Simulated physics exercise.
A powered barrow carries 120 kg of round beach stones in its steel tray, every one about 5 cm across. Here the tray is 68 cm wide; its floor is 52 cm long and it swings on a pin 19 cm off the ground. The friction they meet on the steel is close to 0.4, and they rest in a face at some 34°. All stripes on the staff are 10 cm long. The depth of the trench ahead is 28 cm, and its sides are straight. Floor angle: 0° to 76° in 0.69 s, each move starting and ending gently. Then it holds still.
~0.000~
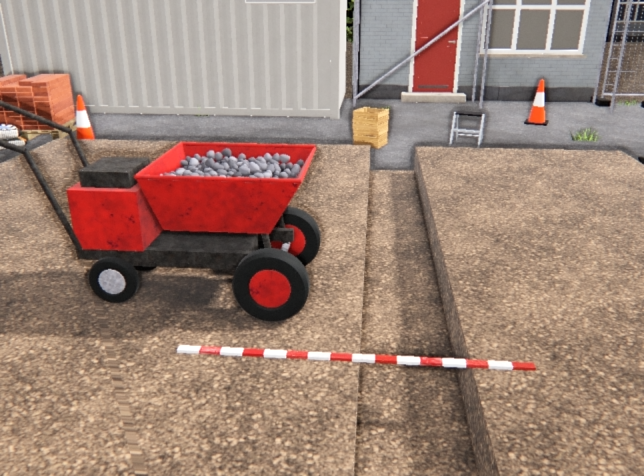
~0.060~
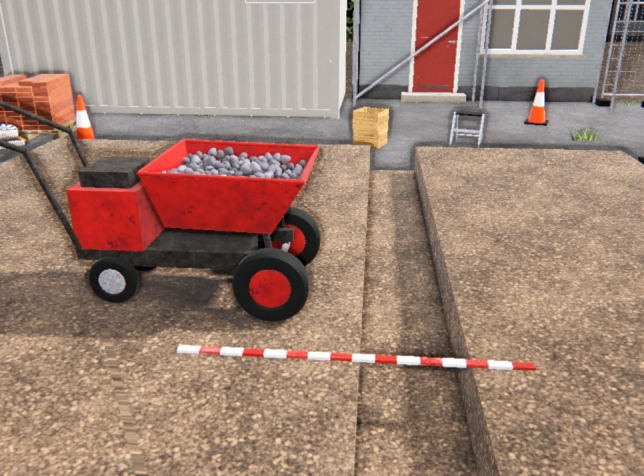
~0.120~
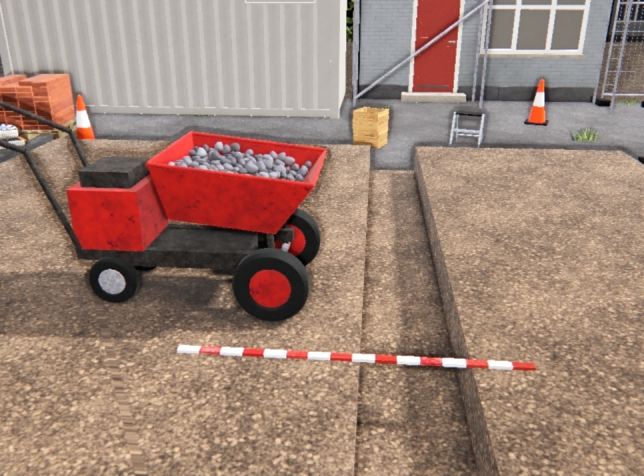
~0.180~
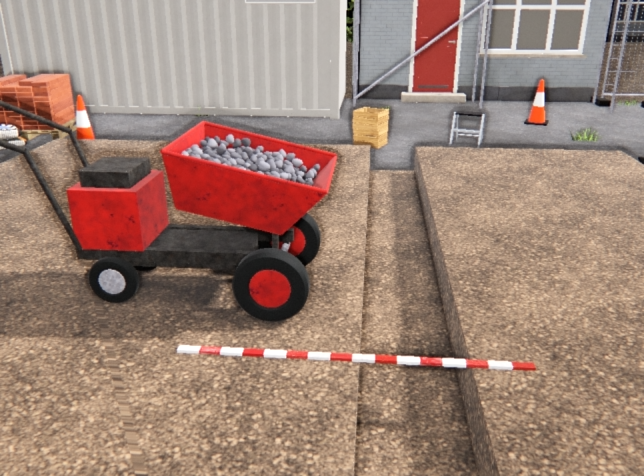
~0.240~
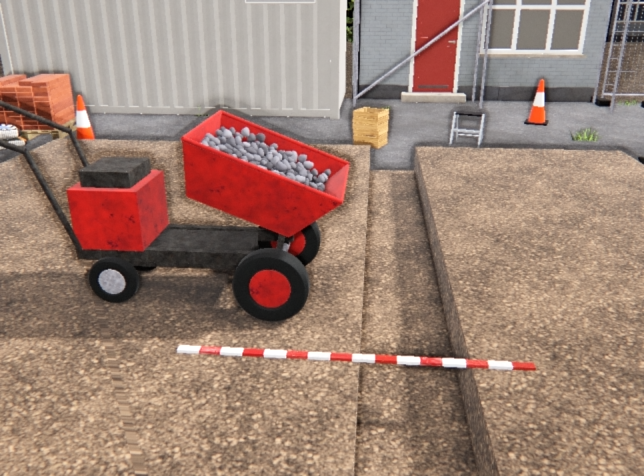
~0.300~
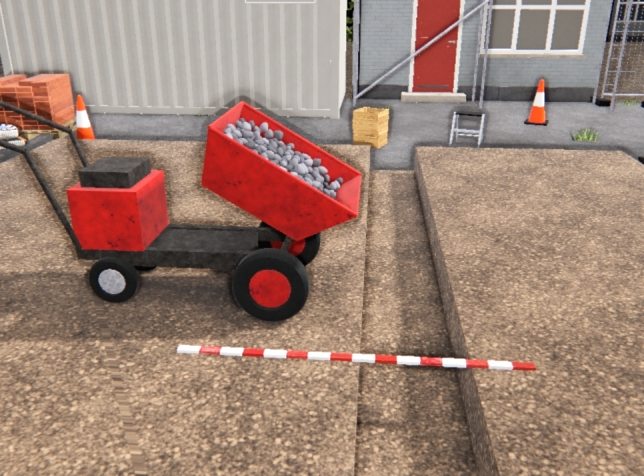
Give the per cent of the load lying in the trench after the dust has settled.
Close to 86 in every hundred.
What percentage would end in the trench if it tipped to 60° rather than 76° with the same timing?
Near 50 per cent then.
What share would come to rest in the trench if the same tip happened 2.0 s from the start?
Expected share: Around 100%.
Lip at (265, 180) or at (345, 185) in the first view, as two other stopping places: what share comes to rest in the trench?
First place roughly 100%, second roughly 45%.
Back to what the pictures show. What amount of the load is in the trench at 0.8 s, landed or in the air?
Approx. 45 % of the load.
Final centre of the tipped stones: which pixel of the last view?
Their middle ends up near (424, 331).
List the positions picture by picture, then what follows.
The tray is at 0°, its lip at (301, 181); the top of the load is at (240, 166), in the first picture.
The tray is at 2°, its lip at (304, 183); the top of the load is at (230, 163); the stones move at 0.4 m/s on average, in the second picture.
The tray is at 6°, its lip at (313, 186); the top of the load is at (216, 153); the stones move at 0.8 m/s on average, in the third picture.
Lip at (327, 192), floor tilted 13°, highest stones at (218, 144); the stones move at 1.1 m/s on average, in the fourth picture.
Lip at (342, 202), floor tilted 21°, highest stones at (229, 136); the stones move at 1.3 m/s on average, in the fifth picture.
The tray is at 31°, its lip at (357, 216); the top of the load is at (241, 129); the stones move at 1.5 m/s on average, in the sixth picture.
After 0.5 s the floor is at 64°; 100 % in the tray; the foremost stones are at (380, 244).
After 0.8 s the floor is at 76°; 56 % in the tray, 43 % in the trench, 1 % past the trench; the foremost stones are at (468, 303).
After 1.1 s the floor is at 76°; 13 % in the tray, 73 % in the trench, 14 % past the trench; the foremost stones are at (598, 294).
After 3.1 s the floor is at 76°; 0 % in the tray, 86 % in the trench, 14 % past the trench; the foremost stones are past the picture's edge.
